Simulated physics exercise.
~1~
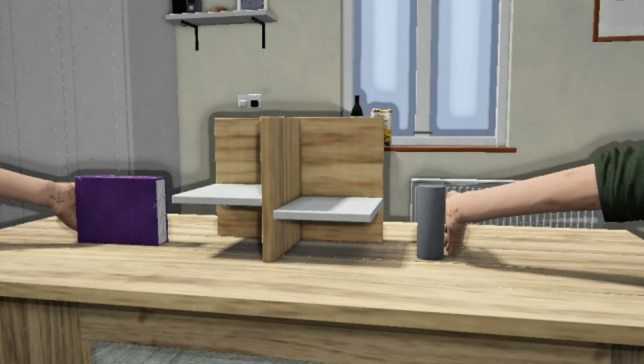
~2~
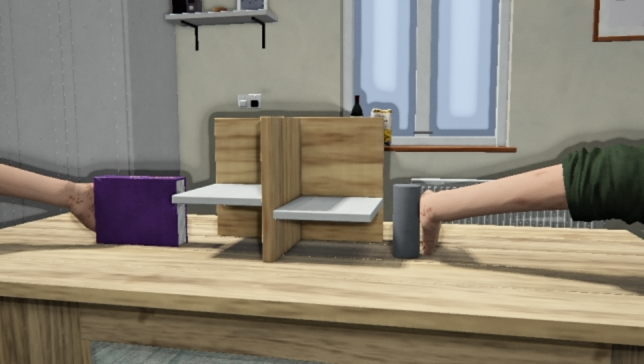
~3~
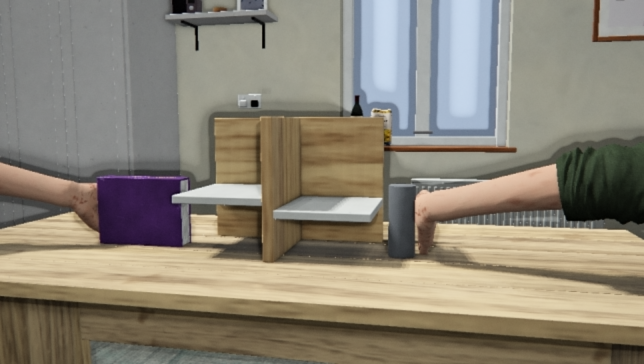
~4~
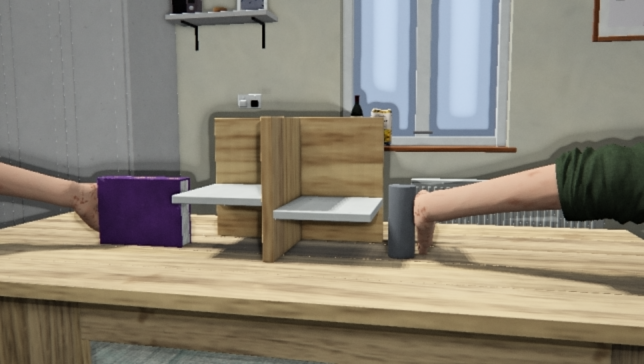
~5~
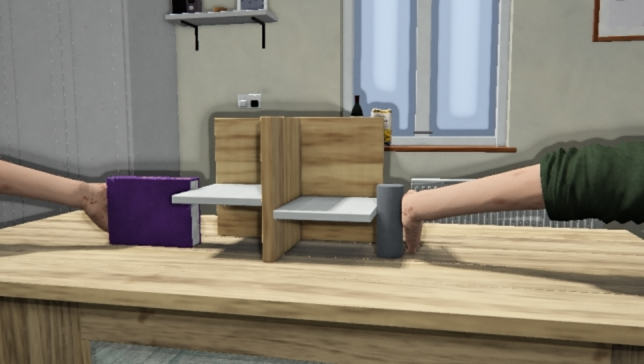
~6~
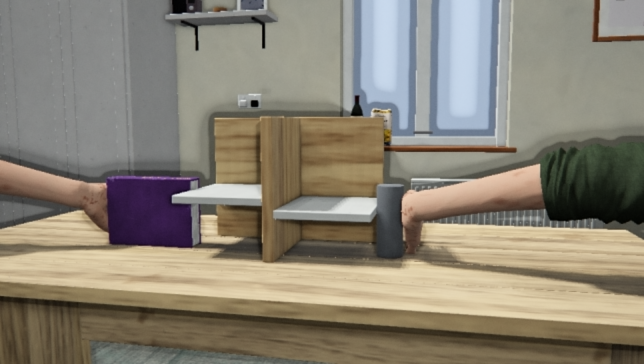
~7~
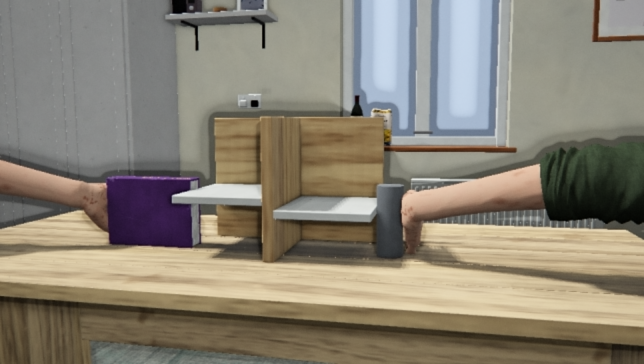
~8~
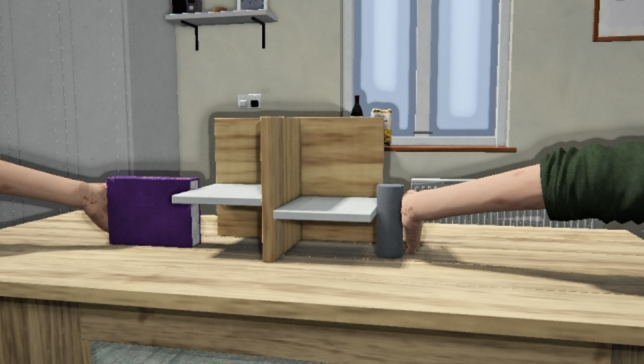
On a wooden table in a room, a hand on the left pushes a purple book rightward while another on the right pushes a grey cylinder leftward toward a two-sided shelf, until both objects stop at its edges, with the hands still against them.
